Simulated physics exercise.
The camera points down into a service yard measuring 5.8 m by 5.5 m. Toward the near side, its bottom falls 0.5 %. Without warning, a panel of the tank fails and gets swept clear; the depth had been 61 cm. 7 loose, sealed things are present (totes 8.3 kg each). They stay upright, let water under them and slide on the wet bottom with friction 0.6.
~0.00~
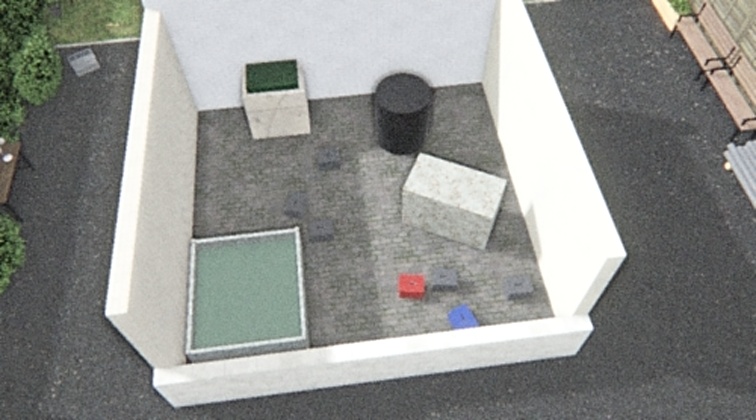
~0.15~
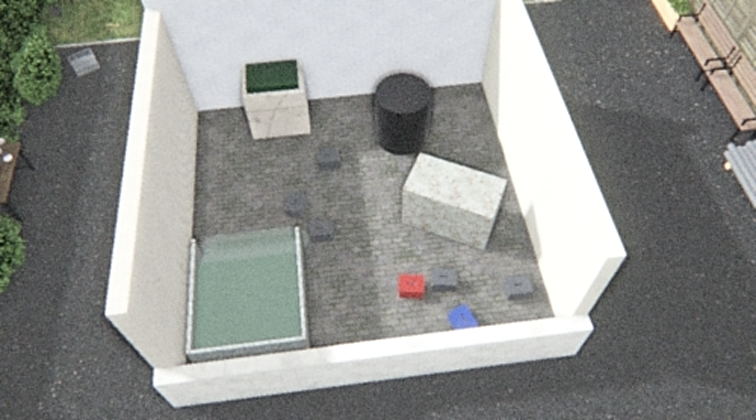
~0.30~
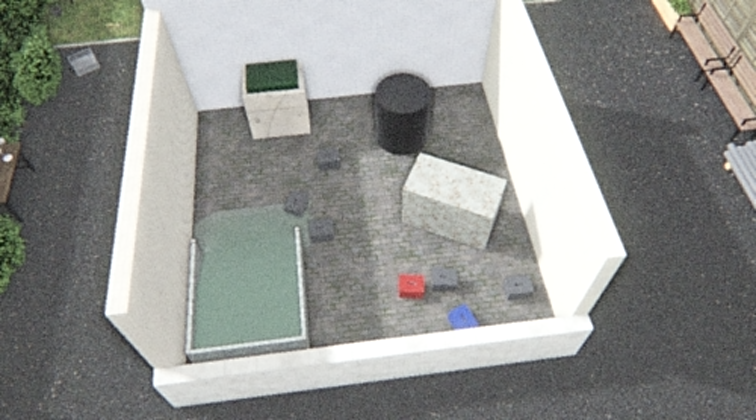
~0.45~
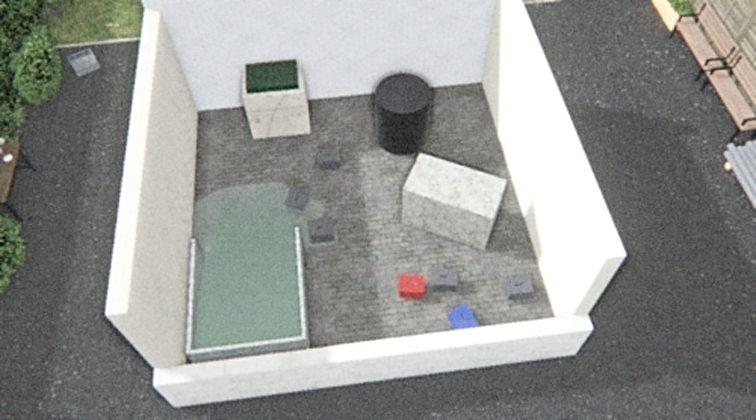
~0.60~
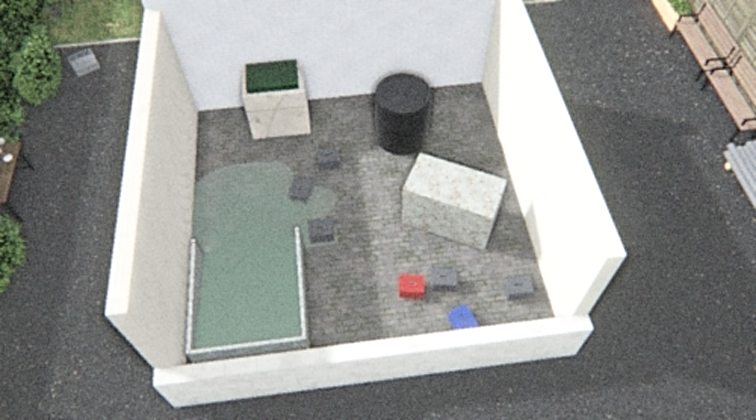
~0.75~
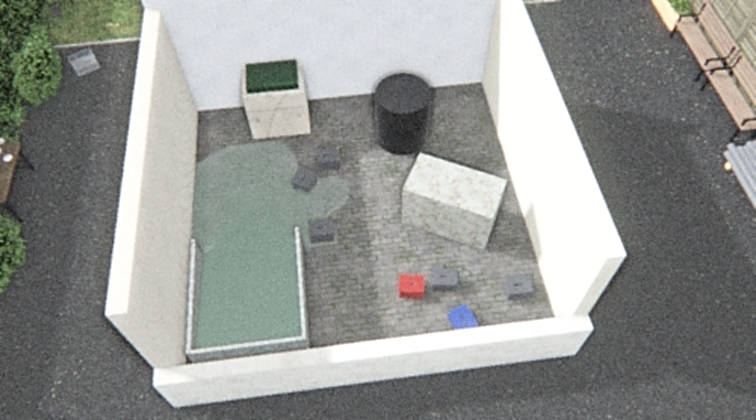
Greenish water pours from the far side of a square tank in the near left corner of a walled, paved yard. It spreads toward the back wall and rightward around small dark totes, nudging one slightly, while the red and blue totes, the black cylinder and the pale block stay still.
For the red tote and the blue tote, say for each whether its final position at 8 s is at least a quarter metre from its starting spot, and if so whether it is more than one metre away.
Red tote - yes, but not past one metre. Blue tote - no.
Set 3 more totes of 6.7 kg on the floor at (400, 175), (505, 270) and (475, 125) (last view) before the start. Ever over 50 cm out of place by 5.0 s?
In the order listed: Behind the line; behind the line; across the line.
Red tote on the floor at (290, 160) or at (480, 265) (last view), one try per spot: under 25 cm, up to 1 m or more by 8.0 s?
Results, in order: Borne far off, then essentially stationary.
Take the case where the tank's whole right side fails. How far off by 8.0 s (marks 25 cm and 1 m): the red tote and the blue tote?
Here's how it goes: The red tote winds up well off, and the blue tote winds up well off.
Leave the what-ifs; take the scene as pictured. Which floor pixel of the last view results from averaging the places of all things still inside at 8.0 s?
It sits at about (450, 258).
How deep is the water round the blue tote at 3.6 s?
I'd say around 0 cm.
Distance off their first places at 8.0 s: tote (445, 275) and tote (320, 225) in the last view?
Lab note - net shifts in order: 40 cm; 80 cm.
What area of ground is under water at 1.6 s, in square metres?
Wet area: Approx. 12 m2.
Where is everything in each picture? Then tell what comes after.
In the first frame, the red tote at (411, 283) rests on the ground; the blue tote at (464, 318) rests on the ground; 2.8 m2 under water; 0 of 7 have shifted.
In the second frame, the red tote at (411, 283), on the bottom; the blue tote at (464, 318), on the bottom; water covers 3.7 m2; 0 of 7 have shifted.
In the third frame, the red tote at (411, 283) rests on the ground; the blue tote at (464, 318), on the bottom; 4.6 m2 under water; 0 of 7 have shifted.
In the fourth frame, the red tote at (411, 283) rests on the ground; the blue tote at (464, 318), on the bottom; water covers 5.7 m2; 1 of 7 have shifted.
In the fifth frame, the red tote at (411, 283) rests on the ground; the blue tote at (464, 318), on the bottom; water covers 6.9 m2; 1 of 7 have shifted.
In the sixth frame, the red tote at (411, 283), on the bottom; the blue tote at (464, 318), on the bottom; water covers 8.0 m2; 1 of 7 have shifted.
After 1.6 s the red tote is near (411, 283), 0.0 m from its start, aground; the blue tote is near (464, 318), 0.0 m from its start, aground; 1 afloat.
After 3.6 s the red tote is near (411, 283), 0.0 m from its start, aground; the blue tote is near (464, 318), 0.0 m from its start, aground; 0 afloat.
After 5.6 s the red tote is near (412, 289), 0.1 m from its start, aground; the blue tote is near (464, 318), 0.0 m from its start, aground; 1 afloat.
After 8.0 s the red tote is near (411, 309), 0.4 m from its start, afloat; the blue tote is near (462, 318), 0.0 m from its start, afloat; 5 afloat.
